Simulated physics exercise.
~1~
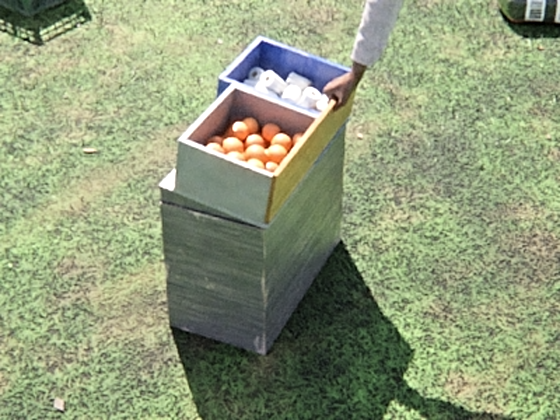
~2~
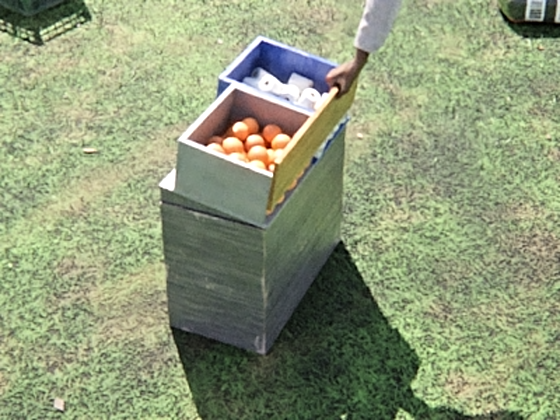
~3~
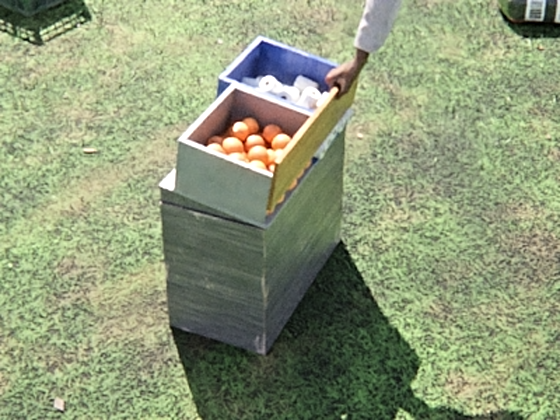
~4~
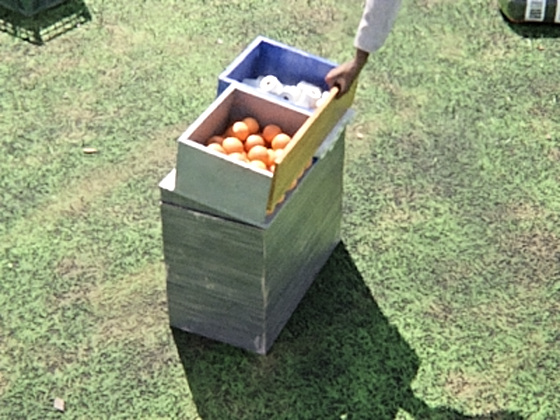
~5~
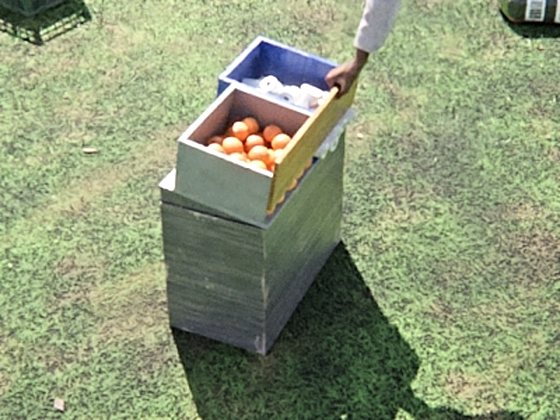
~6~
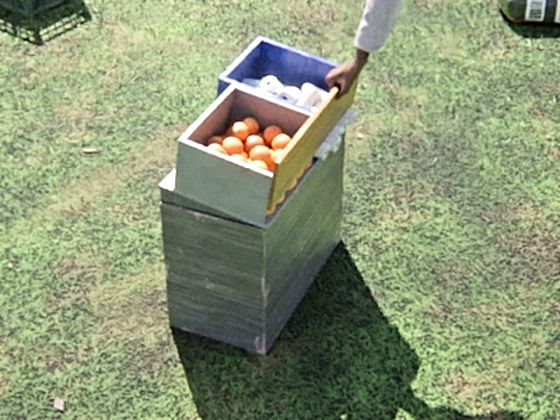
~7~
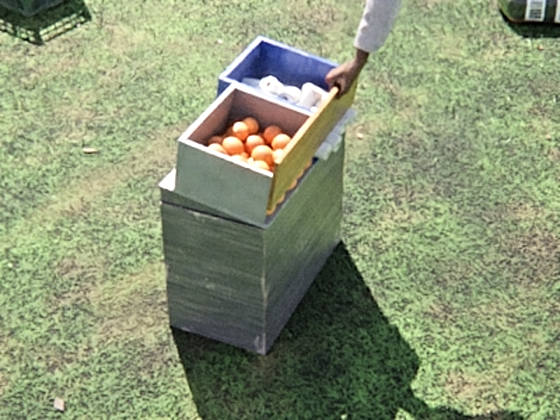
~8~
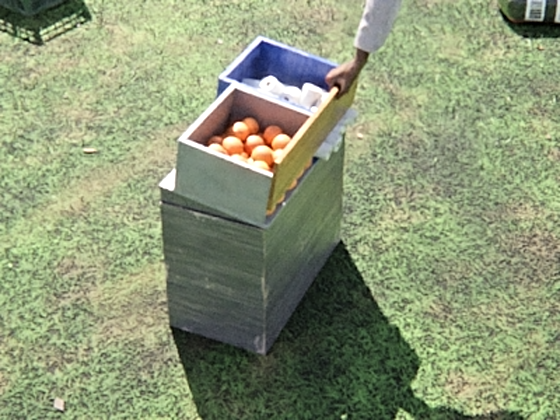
A yellow front gate, gripped by a hand reaching in from the upper right, leans against two open hoppers on a grey stand, seen from above on a sunlit green lawn. The blue hopper behind holds white paper rolls, and the grey hopper nearer the viewer holds a heap of oranges. The hand draws the gate up a short way, and the white rolls shift slightly. The hand then keeps hold while the gate stays raised and leaning. At the end the oranges still sit heaped in the grey hopper, and none lie on the grass.
